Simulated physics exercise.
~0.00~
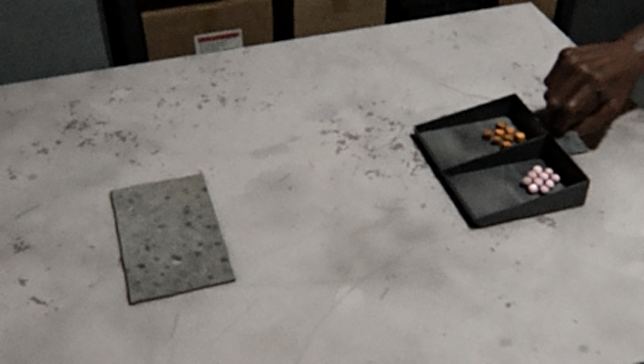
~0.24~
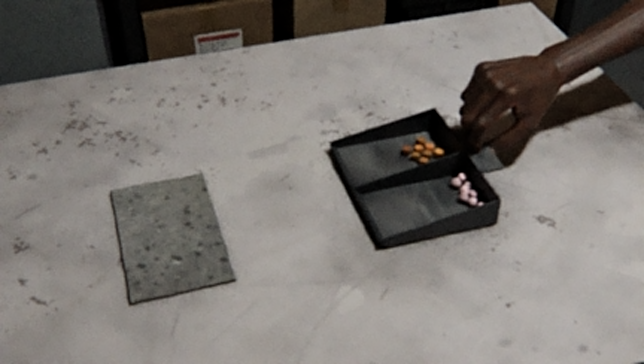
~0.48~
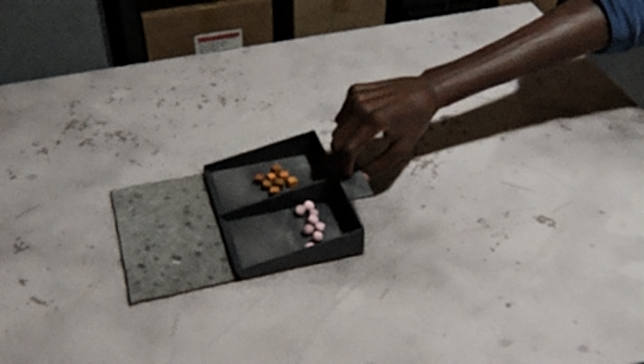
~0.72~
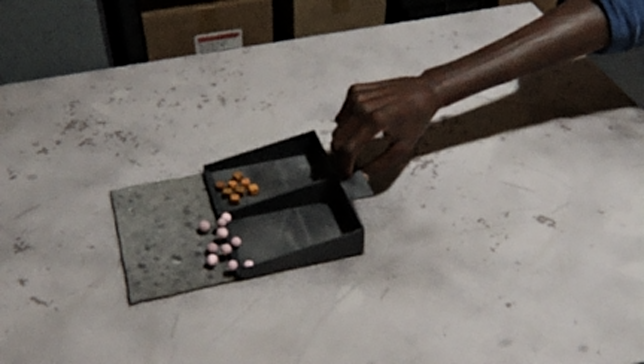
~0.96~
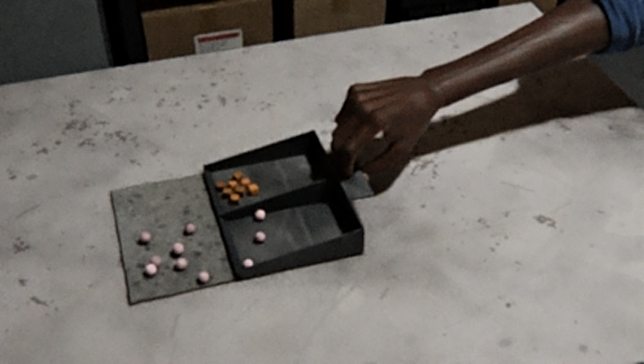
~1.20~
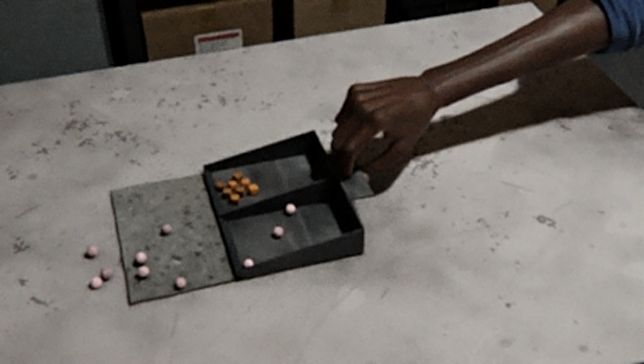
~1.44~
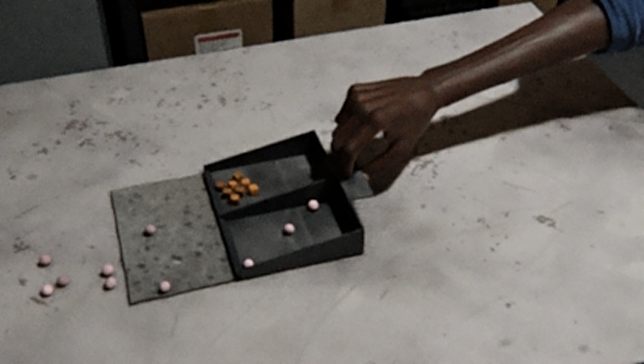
To begin with, a hand slides a black two-part tray leftward across a pale, speckled tabletop towards a flat grey slab, with small orange pieces in the far section and pink balls in the near one. The tray reaches the slab and stops there, and both handfuls shift towards the low front rim. The pink balls then spill over the front onto the slab, while the orange pieces bunch up inside. Several pink balls roll on leftward, some passing beyond the slab onto the table. Finally, the hand still holds the tray, three pink balls remain inside, and the orange pieces all stay in.
